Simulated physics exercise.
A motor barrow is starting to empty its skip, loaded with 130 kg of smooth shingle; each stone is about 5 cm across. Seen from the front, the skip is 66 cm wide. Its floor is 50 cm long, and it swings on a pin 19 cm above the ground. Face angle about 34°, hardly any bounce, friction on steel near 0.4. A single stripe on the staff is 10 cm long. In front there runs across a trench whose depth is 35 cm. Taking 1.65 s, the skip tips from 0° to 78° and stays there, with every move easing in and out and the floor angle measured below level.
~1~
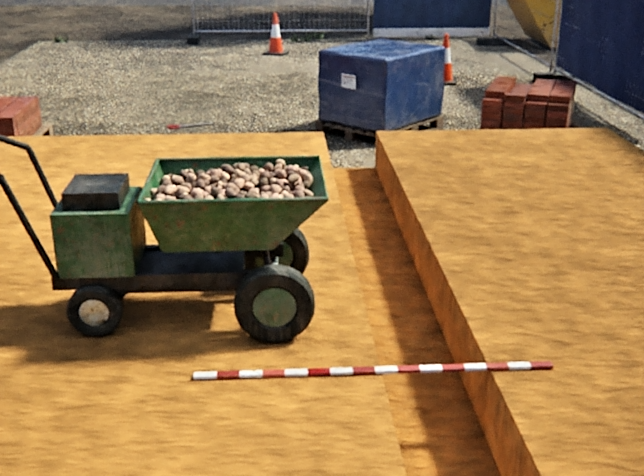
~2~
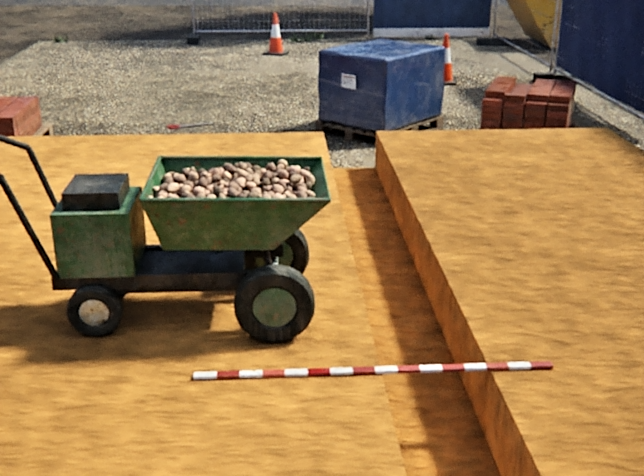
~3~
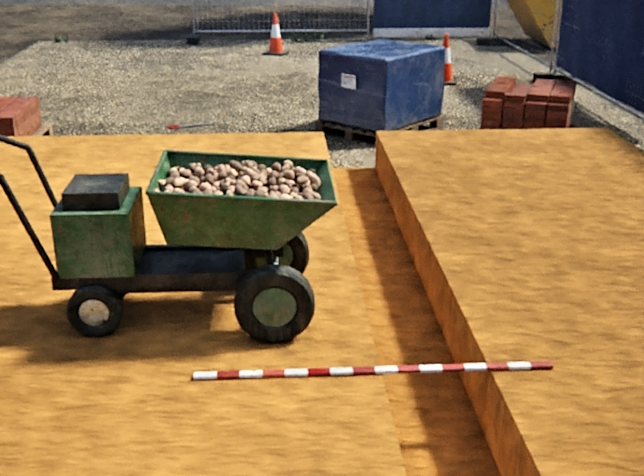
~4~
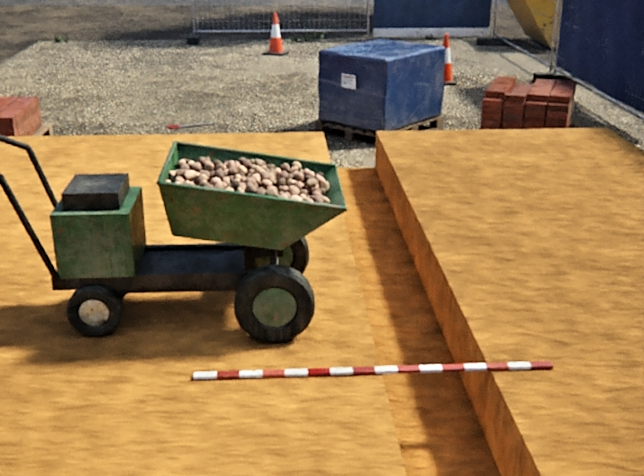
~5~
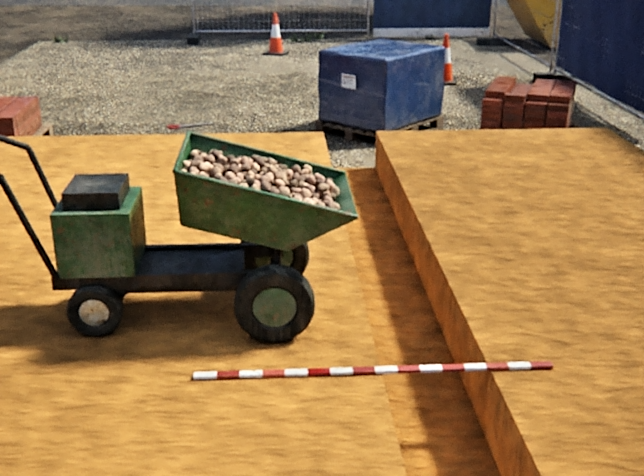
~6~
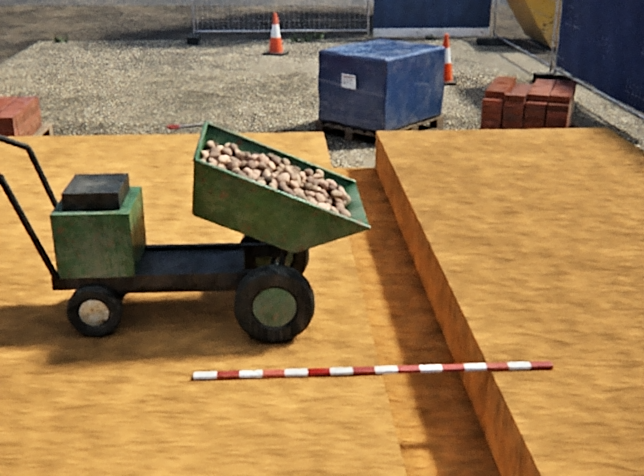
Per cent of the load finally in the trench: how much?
Approx. 100 %.
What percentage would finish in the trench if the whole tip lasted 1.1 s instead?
Something close to 100 per cent.
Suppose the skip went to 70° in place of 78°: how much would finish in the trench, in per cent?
It would come to about 100 percent.
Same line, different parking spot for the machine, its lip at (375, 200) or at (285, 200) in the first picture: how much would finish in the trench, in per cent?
From the first spot near 55, from the second near 95 per cent.
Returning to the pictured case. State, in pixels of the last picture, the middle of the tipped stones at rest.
Somewhere around (421, 356) in the last picture.
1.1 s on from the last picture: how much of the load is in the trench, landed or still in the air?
At that moment: Approx. 90 %.
Then, 0.6 s after the last picture the floor is at 66°, 90 % in the skip, 10 % in the trench; the foremost stones are at (432, 319).
Then, 1.1 s after the last picture the floor is at 78°, 10 % in the skip, 89 % in the trench; the foremost stones are at (460, 323).
Then, 1.5 s after the last picture the floor is at 78°, 0 % in the skip, 100 % in the trench; the foremost stones are at (466, 327).
Then, 3.5 s after the last picture the floor is at 78°, 0 % in the skip, 100 % in the trench; the foremost stones are at (466, 330).
